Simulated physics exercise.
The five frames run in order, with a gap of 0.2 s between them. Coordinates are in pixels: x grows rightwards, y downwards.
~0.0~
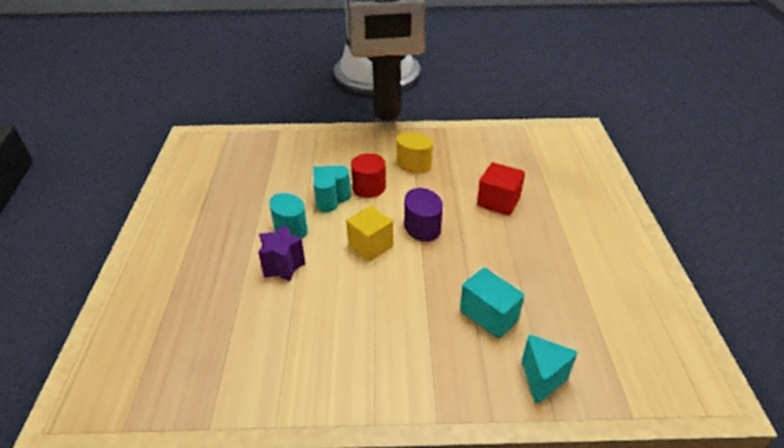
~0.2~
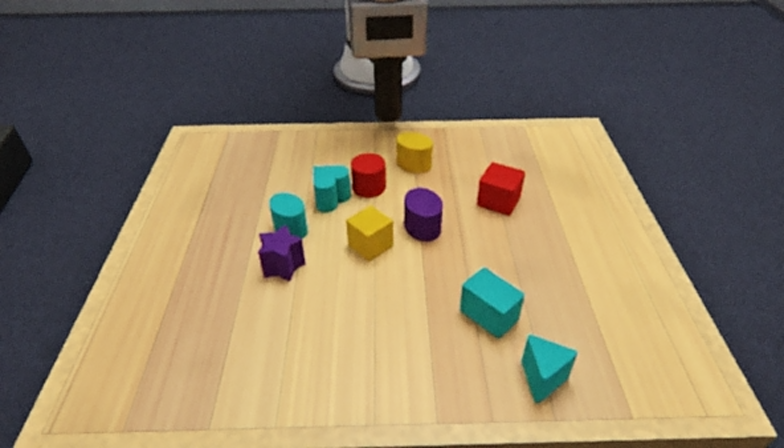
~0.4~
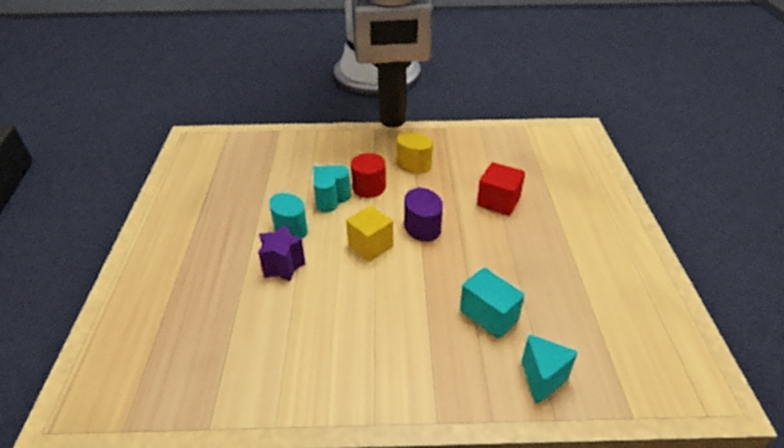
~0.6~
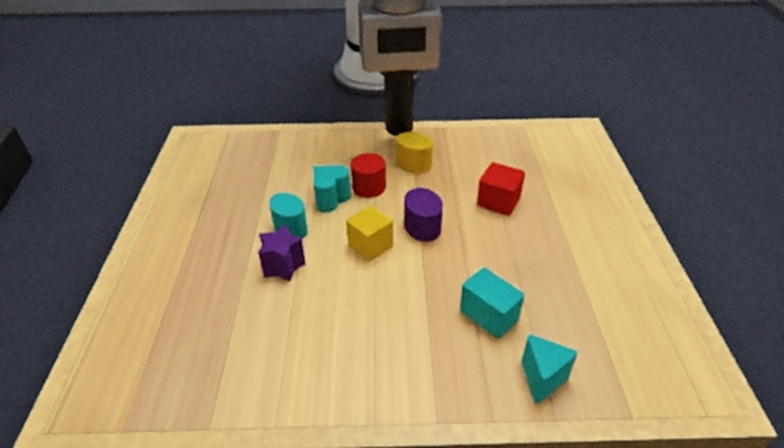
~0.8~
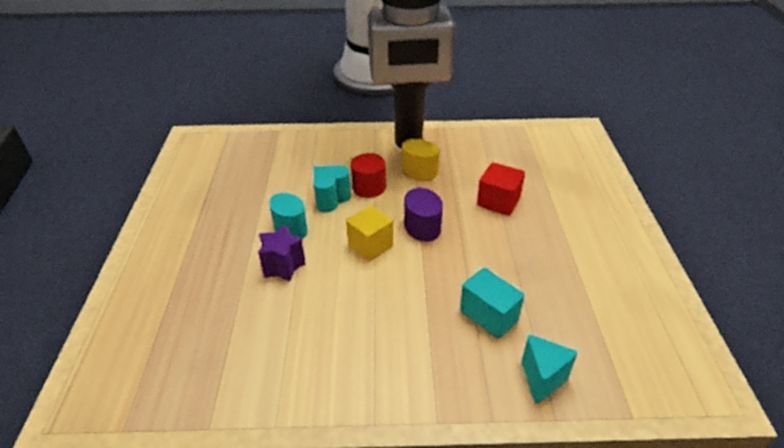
A robot arm with a dark post stands at the far edge of a pale wooden board on a dark blue floor, seen from above the near side. Red, yellow, teal and purple blocks are scattered across the board, a teal triangular one nearest at right. The post moves slightly right and nearer, then nudges the yellow rounded block a little, while the camera stays still.
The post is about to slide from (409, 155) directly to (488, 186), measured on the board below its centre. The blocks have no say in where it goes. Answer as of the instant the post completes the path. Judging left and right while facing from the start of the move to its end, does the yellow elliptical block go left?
My answer is no.
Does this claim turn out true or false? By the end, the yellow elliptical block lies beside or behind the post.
It is true.
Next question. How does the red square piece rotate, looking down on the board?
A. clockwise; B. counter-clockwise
Option A.
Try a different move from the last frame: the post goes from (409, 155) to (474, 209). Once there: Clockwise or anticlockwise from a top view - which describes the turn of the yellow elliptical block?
Viewed from overhead, the yellow elliptical block winds up turned clockwise.
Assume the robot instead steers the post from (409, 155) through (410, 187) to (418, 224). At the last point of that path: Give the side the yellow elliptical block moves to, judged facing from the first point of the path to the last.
That's a shift to the left.
On the path given first. One third of the way, post (436, 153); yellow elliptical block (436, 160), turned 35° clockwise.
Two thirds of the way, post (462, 163); yellow elliptical block (446, 168), turned 85° clockwise.
At the end, post (490, 175); red round block not moved; yellow elliptical block (446, 168), turned 85° clockwise; red square piece (511, 182), turned 20° clockwise.
